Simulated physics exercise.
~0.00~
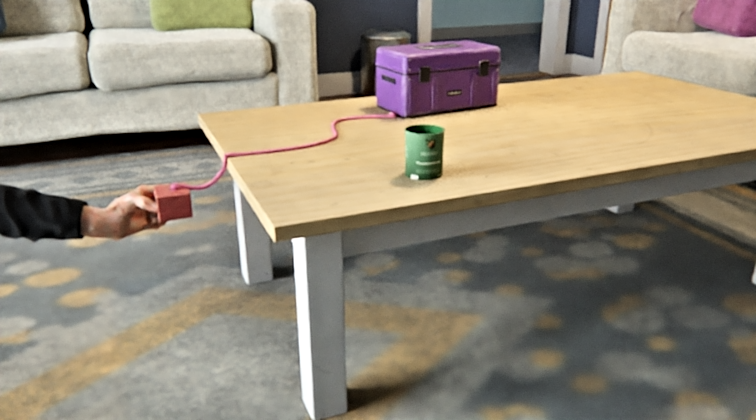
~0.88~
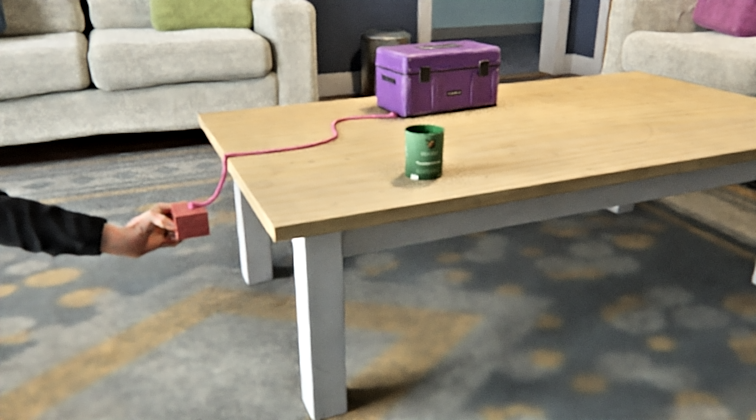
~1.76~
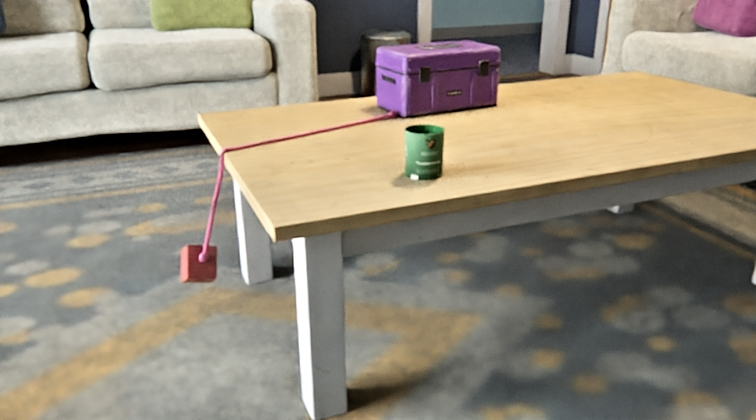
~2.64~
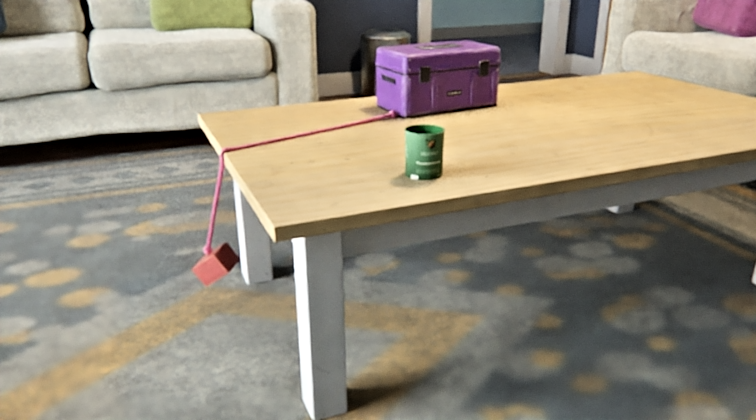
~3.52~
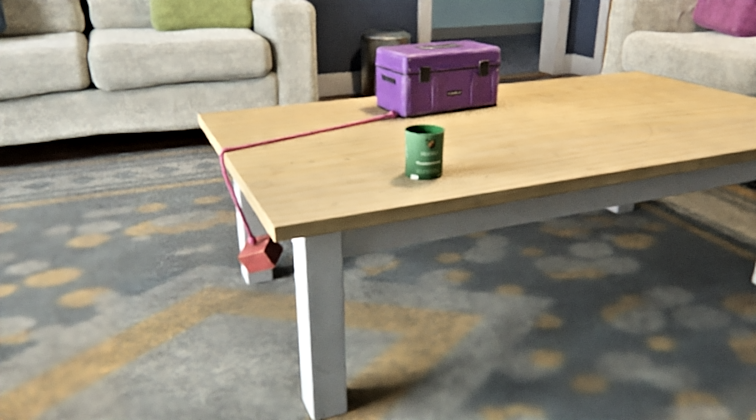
A red block tied to a purple toolbox is released and swings below the table edge.
